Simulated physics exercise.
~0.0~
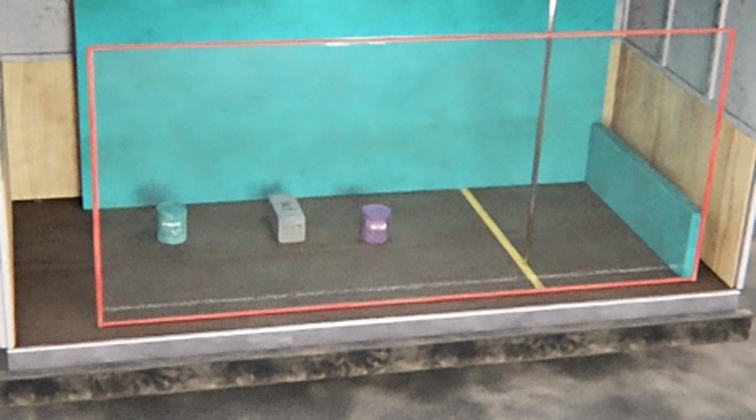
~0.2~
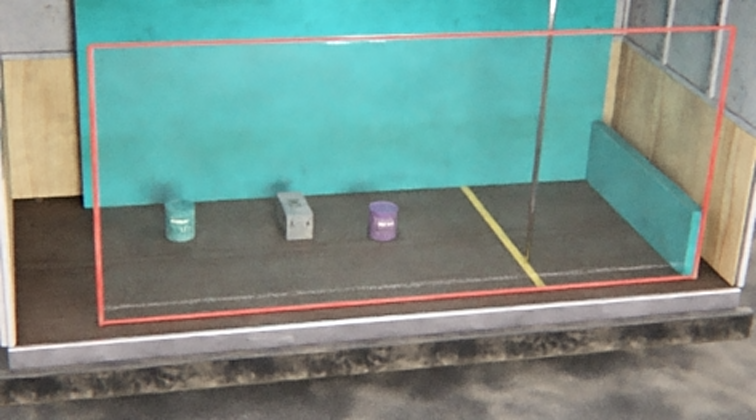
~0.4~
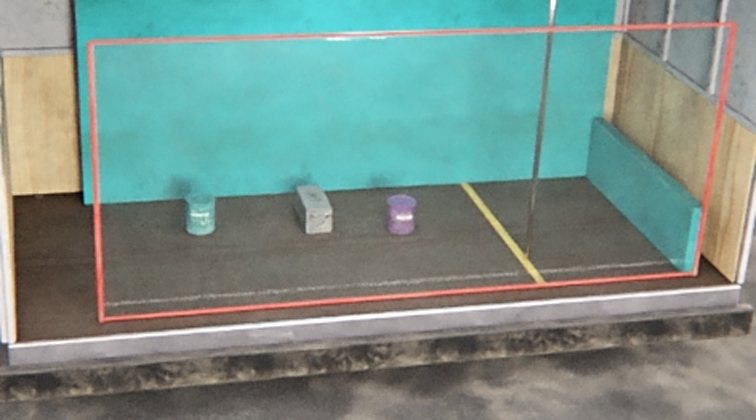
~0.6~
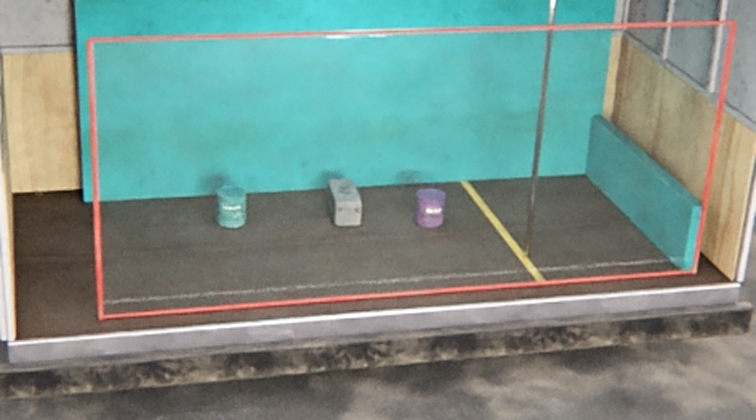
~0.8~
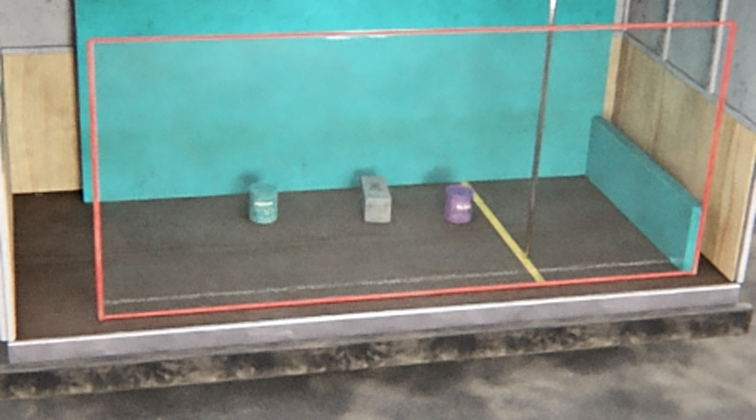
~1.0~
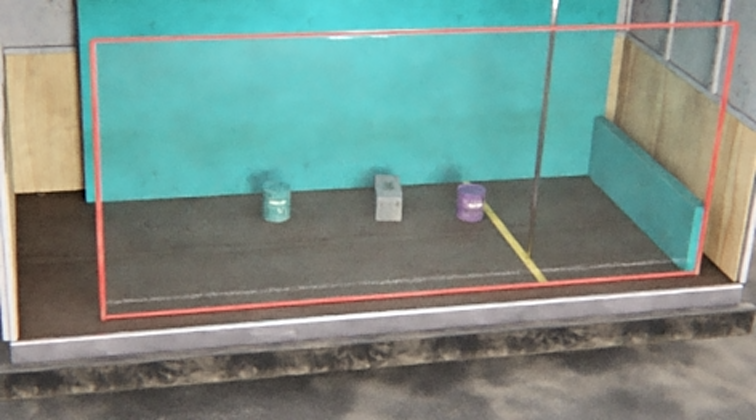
To begin with, a teal bucket, a grey toolbox and a purple bucket stand upright in a row on the dark floor of an open bay, to the left of a yellow line. All three then start sliding slowly to the right, keeping nearly the same gaps between them. They pick up pace and drift slightly toward the teal back wall, with the purple bucket leading toward the line. Their slide then eases to a smaller shift. At the end, all three are still upright, with the purple bucket resting just short of the yellow line and the toolbox and teal bucket behind it.
